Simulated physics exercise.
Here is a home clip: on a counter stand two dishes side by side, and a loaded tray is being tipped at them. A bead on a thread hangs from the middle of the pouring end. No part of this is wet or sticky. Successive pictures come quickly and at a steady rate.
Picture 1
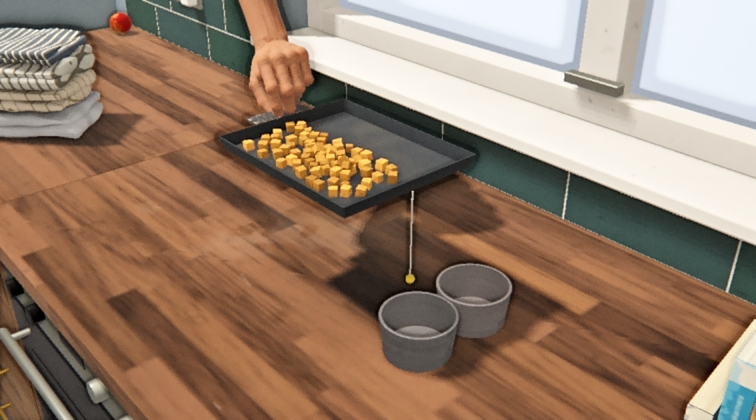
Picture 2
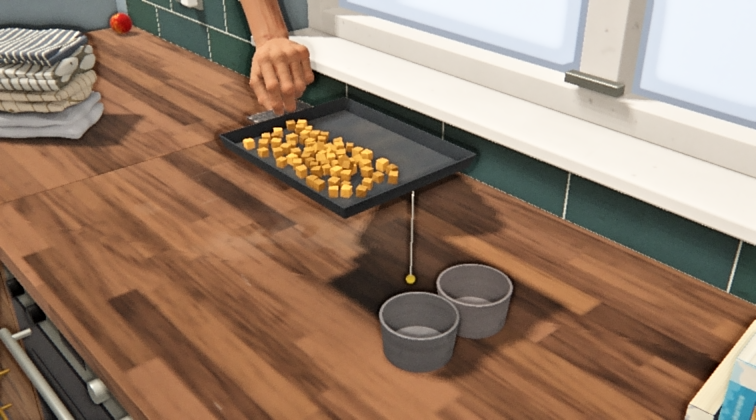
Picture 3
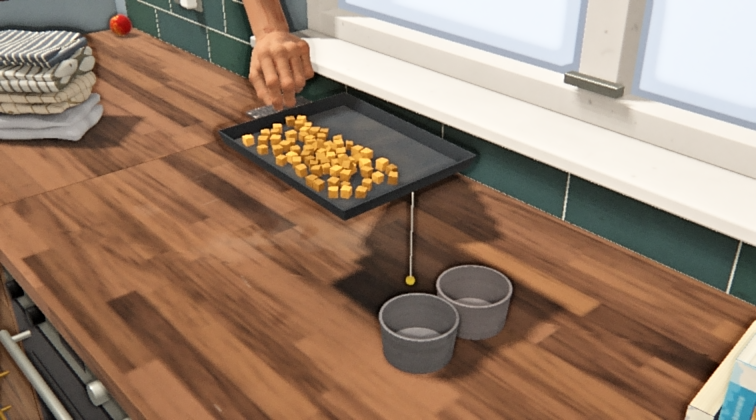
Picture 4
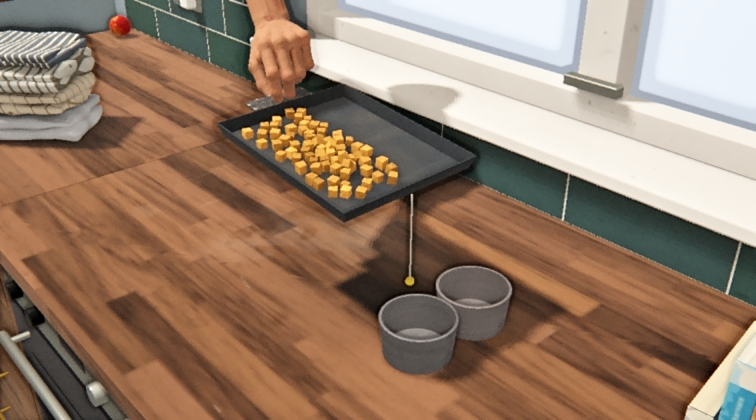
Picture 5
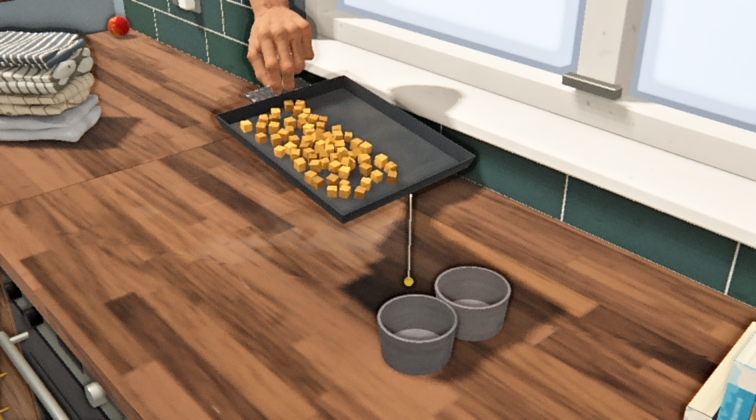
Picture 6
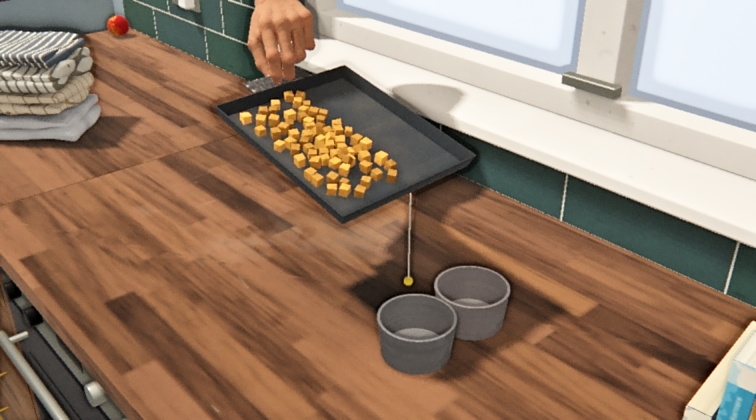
The footage shows a hand holding a dark tray of golden cubes above a wooden counter with two grey dishes, a yellow bead hanging beneath the tray, as the hand slowly raises the handle end and the tray tilts slightly.
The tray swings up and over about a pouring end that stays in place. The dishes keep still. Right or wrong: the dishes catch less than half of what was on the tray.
Right - they catch less than half.
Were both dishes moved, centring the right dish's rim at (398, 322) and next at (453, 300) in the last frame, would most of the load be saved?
Well, it comes to a greater portion at first and a greater portion after that.
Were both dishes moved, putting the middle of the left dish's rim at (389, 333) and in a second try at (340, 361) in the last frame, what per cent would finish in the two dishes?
First position: Some 70 %; second position: Some 70 %.
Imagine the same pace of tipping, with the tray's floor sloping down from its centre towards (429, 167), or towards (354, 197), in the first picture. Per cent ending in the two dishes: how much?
It comes to about 40 per cent the first time and about 10 per cent the second.
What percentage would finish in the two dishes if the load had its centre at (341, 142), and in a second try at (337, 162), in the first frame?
Close to 50 and close to 40 per cent.
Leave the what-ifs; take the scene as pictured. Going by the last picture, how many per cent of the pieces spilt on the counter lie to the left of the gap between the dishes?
Estimate: About 80 per cent.
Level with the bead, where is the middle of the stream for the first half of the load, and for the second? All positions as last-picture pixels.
Initially about (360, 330); subsequently about (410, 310).
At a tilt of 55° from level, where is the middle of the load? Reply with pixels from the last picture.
Check around (362, 173) in the last picture.
Just after the last frame, tray tipped steeply; every one on the tray.
A moment on, tray tipped right over; every one on the tray.
Further on, tray tipped past a quarter turn; roughly a third in the left dish; about a tenth in the right dish; roughly two thirds outside both.
When it is over, tray tipped past a quarter turn; roughly a third in the left dish; about a tenth in the right dish; roughly two thirds outside both.
